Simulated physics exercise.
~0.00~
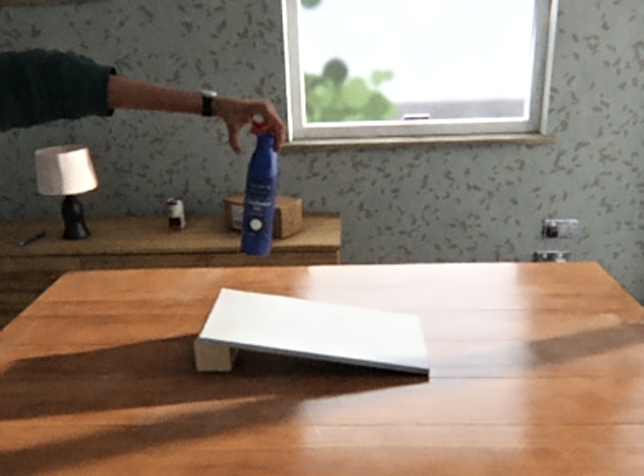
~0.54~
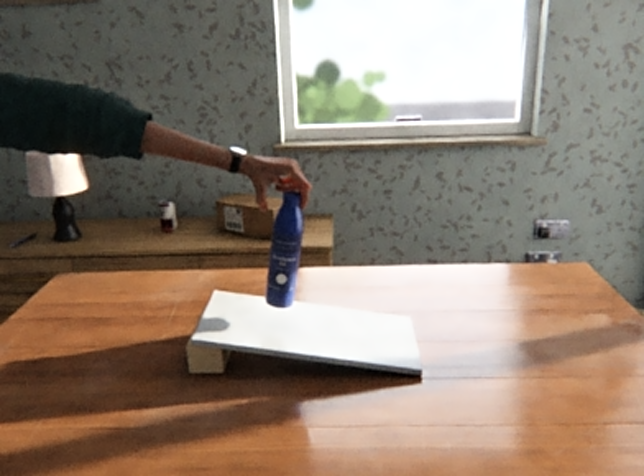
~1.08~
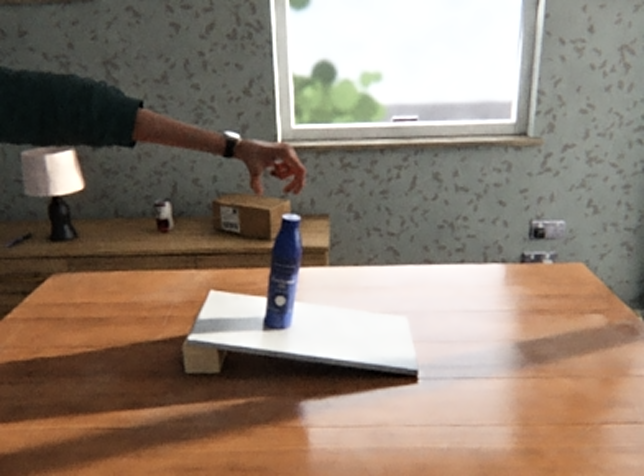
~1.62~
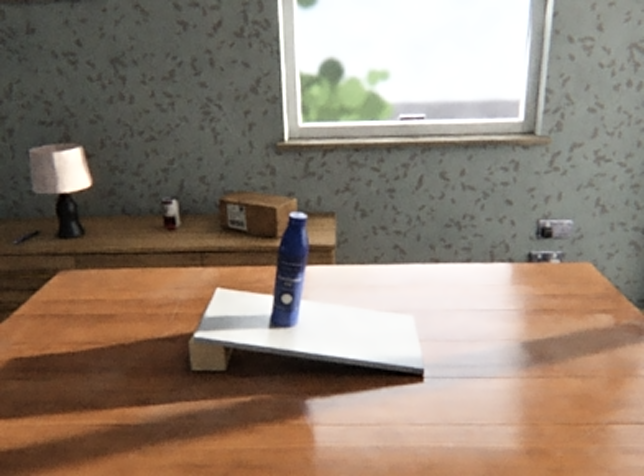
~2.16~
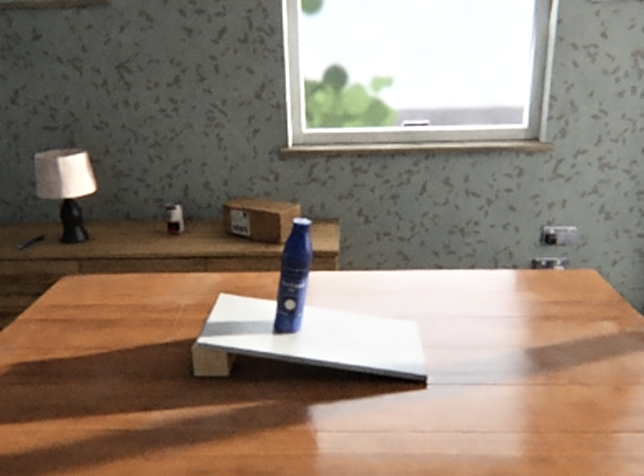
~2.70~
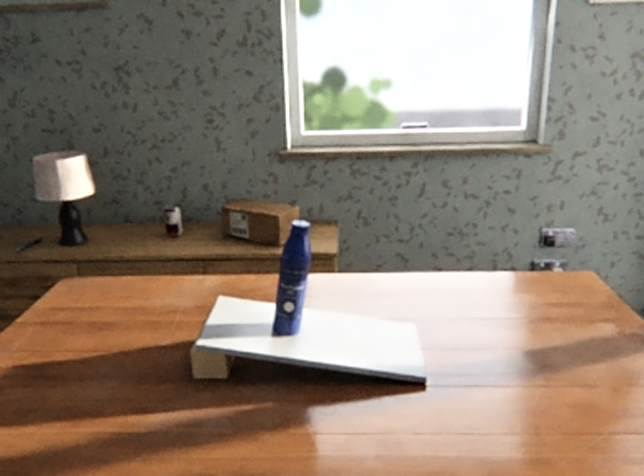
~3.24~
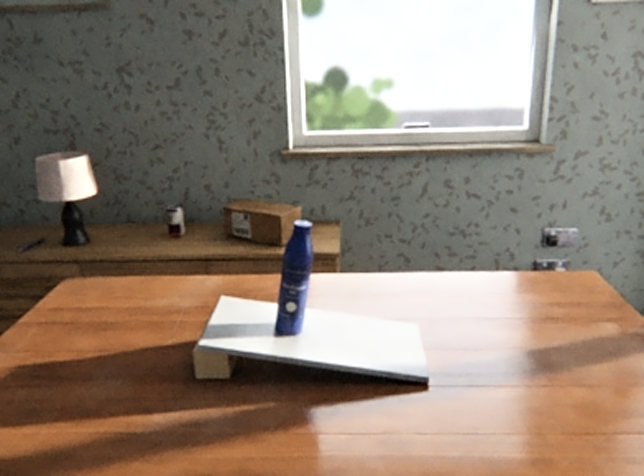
A blue bottle hangs from a hand above a white board on a glossy wooden table, seen from the front by a slightly swaying camera. The board is propped on a small wooden block at its left end and slopes down to the right. Behind it are a lamp, a small jar and a cardboard box on a wooden cabinet, with a bright window above. The dark-sleeved arm, reaching in from the left, lowers the bottle onto the slope. The fingers let go and the arm withdraws to the left. The bottle stays put, leaning slightly to the right, without sliding or tipping.
